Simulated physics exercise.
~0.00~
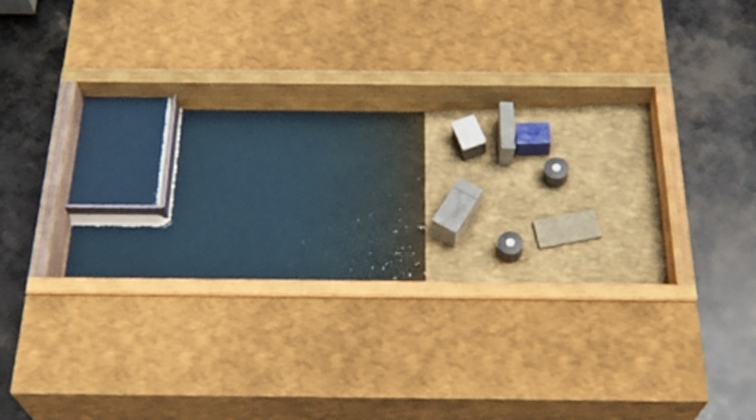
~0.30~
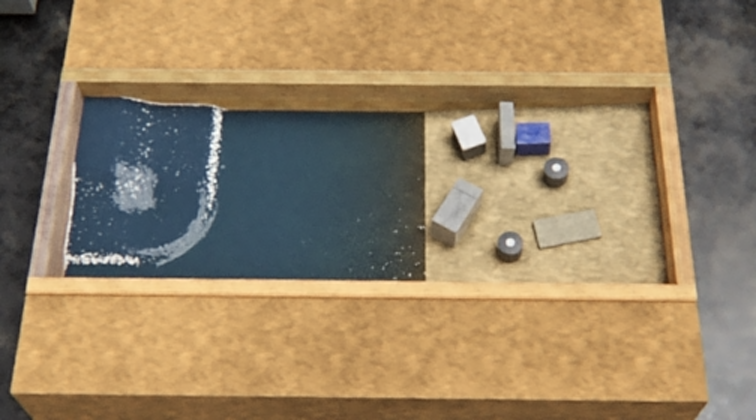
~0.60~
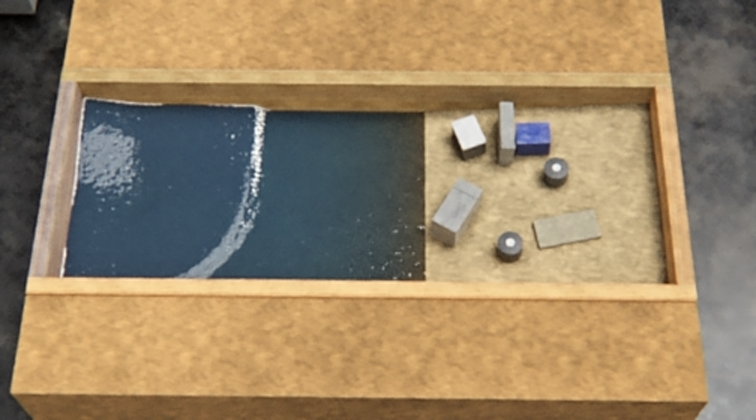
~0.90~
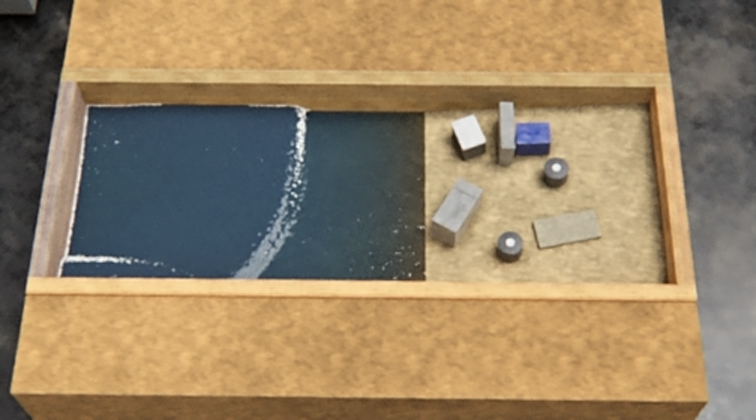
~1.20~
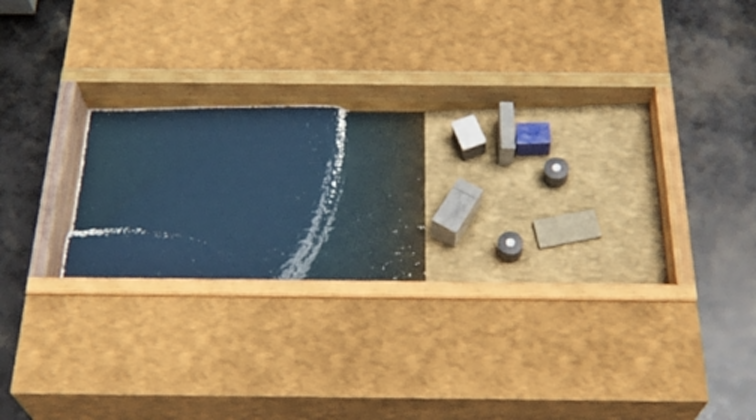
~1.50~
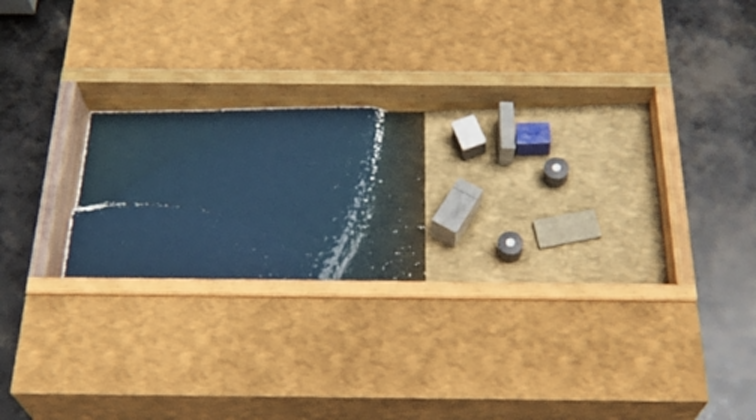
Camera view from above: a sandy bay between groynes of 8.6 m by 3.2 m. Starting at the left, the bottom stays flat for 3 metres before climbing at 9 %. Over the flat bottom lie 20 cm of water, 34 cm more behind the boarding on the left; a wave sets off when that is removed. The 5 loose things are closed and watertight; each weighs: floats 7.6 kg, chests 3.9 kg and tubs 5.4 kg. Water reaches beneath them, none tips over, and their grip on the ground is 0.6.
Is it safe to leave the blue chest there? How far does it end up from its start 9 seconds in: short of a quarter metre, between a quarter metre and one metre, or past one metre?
Minimal shift.
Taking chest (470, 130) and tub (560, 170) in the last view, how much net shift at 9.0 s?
Net displacement, in order: 200 cm; 0 cm.
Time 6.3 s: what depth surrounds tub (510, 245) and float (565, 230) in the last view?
Depth approx. 6 cm / 4 cm.
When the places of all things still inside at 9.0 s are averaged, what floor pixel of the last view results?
Around (451, 204).
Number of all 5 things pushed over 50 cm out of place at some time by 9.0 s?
The tally stands at 3.
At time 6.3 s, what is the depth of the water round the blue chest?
Depth: About 3 cm.
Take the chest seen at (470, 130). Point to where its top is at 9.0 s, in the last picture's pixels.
Near (336, 169).
After 2.1 s the blue chest is near (535, 133), 0.0 m from its start, aground; 0 afloat.
After 4.0 s the blue chest is near (536, 133), 0.0 m from its start, aground; 1 afloat.
After 6.3 s the blue chest is near (531, 135), 0.1 m from its start, afloat; 3 afloat.
After 9.0 s the blue chest is near (531, 135), 0.1 m from its start, aground; 2 afloat.
